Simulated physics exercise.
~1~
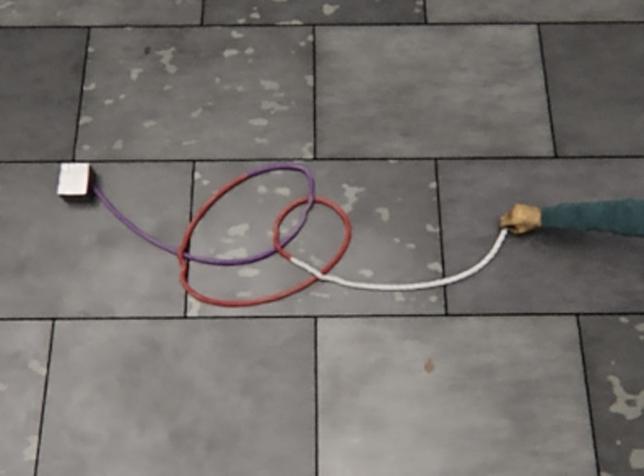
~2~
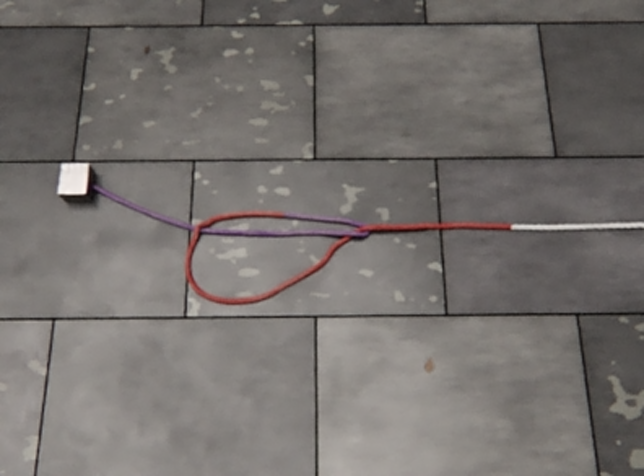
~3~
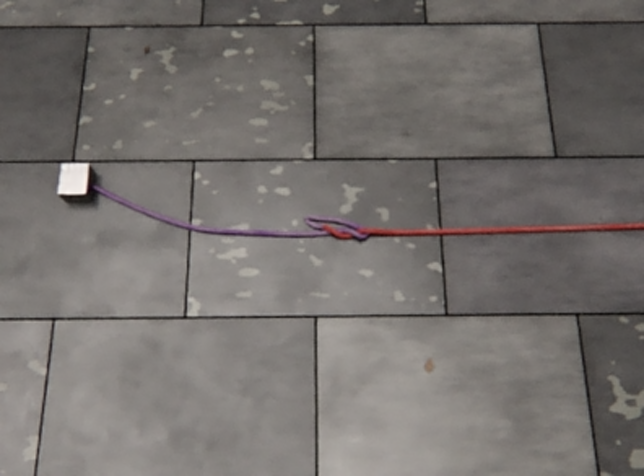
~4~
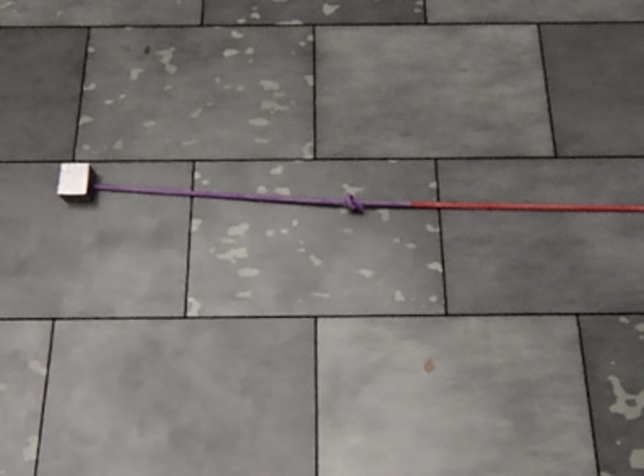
A looped purple, red and white rope is pulled right by a hand, tightening into a small knot.
